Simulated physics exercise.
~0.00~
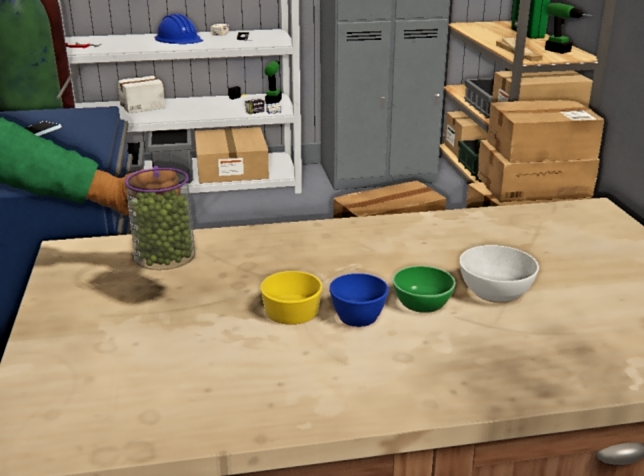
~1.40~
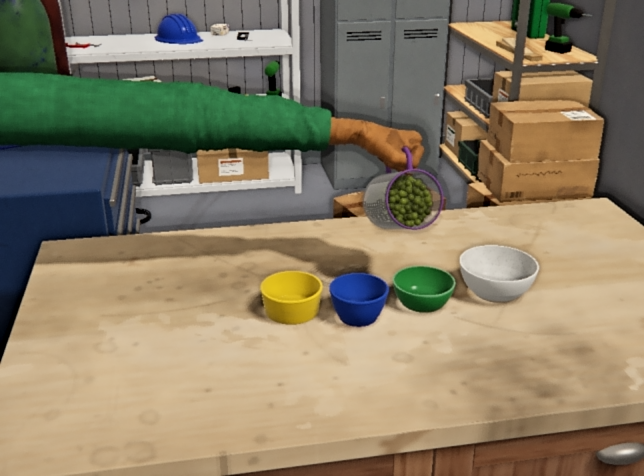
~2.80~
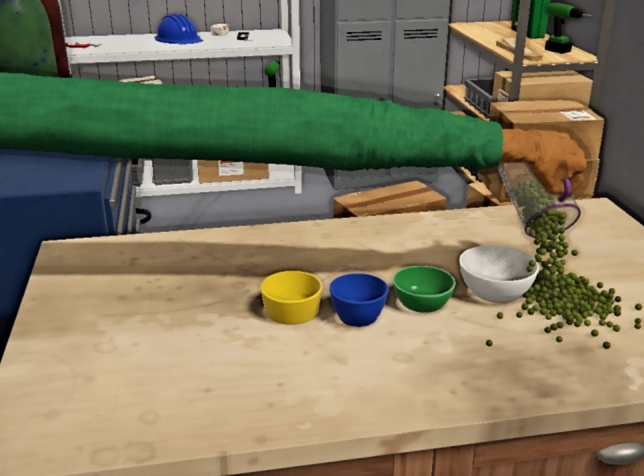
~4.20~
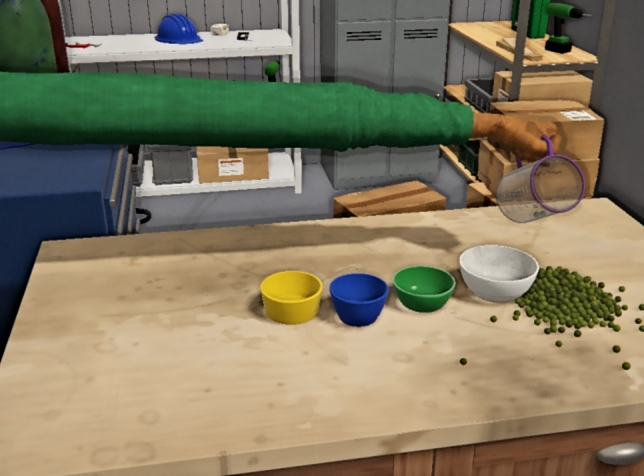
In a workshop with metal lockers and shelves, a wooden table is seen from slightly above by a still camera. A yellow dish, a blue bowl, a green bowl and a white bowl stand in a row from left to right, while a green-sleeved arm holds a clear jug of small green olives at the left. The arm carries the jug rightward over the bowls, tilting it. Beyond the white bowl it tips further, and the olives pour onto the tabletop. The emptied jug then turns partly back, leaving nearly all the olives heaped and scattered beside the white bowl.
